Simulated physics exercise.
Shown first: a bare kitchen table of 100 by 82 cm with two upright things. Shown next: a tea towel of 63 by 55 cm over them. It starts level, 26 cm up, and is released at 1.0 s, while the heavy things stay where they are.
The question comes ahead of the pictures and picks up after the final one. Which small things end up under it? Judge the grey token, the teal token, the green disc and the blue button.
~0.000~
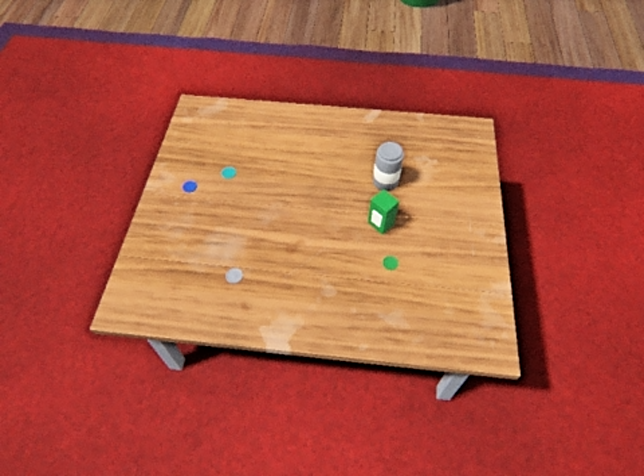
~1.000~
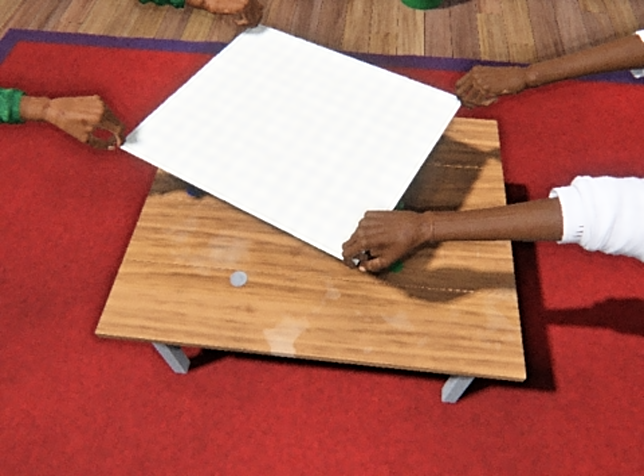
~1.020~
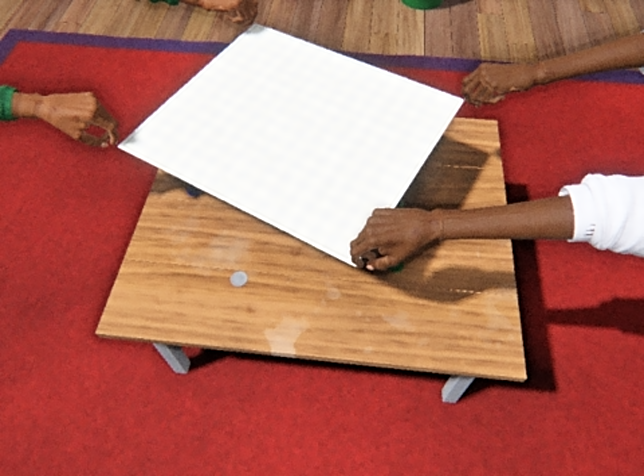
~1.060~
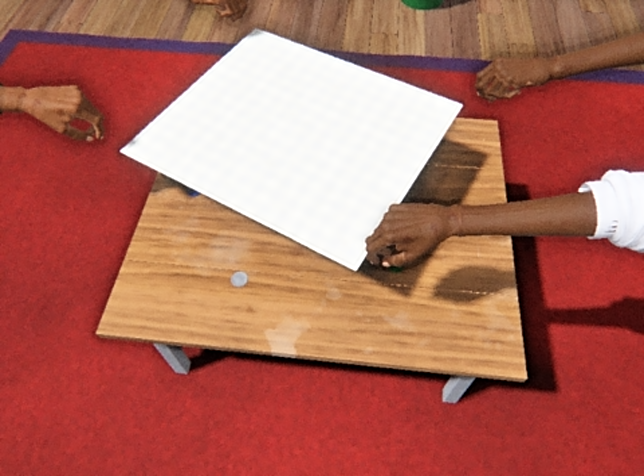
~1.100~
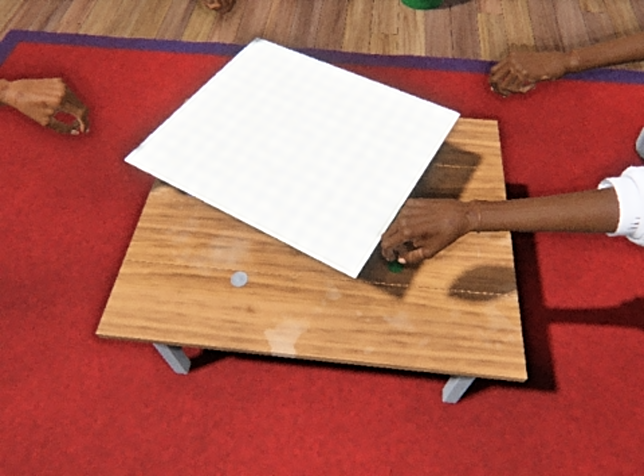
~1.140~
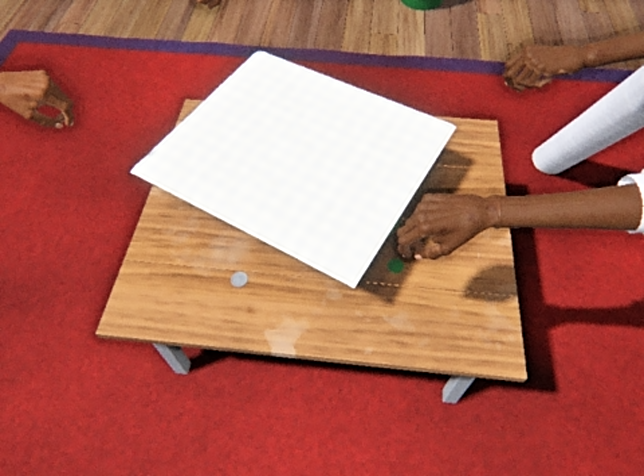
The grey token stays uncovered, the teal token vanishes under it, the green disc remains in the open, the blue button gets covered.
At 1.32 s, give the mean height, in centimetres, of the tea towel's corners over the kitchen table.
2 cm.
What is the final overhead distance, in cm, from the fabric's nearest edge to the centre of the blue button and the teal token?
I'd put the first at about 3 cm and the second at about 9 cm.
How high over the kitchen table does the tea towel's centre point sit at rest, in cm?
Height: Approx. 0 cm.
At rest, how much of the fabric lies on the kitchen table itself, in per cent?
At rest, around 75 % of it.
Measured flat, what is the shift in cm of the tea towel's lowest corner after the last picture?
Roughly 4 centimetres.
At 1.3 s, 60 % of it is down, spanning 74 by 74 cm, above blue button, teal token.
At 1.5 s, 70 % of it is down, spanning 70 by 73 cm, above blue button, teal token.
At 1.7 s, 70 % of it is down, spanning 72 by 74 cm, above blue button, teal token.
At 1.9 s, 75 % of it is down, spanning 73 by 75 cm, above blue button, teal token.
At 2.7 s, 75 % of it is down, spanning 72 by 75 cm, above blue button, teal token.
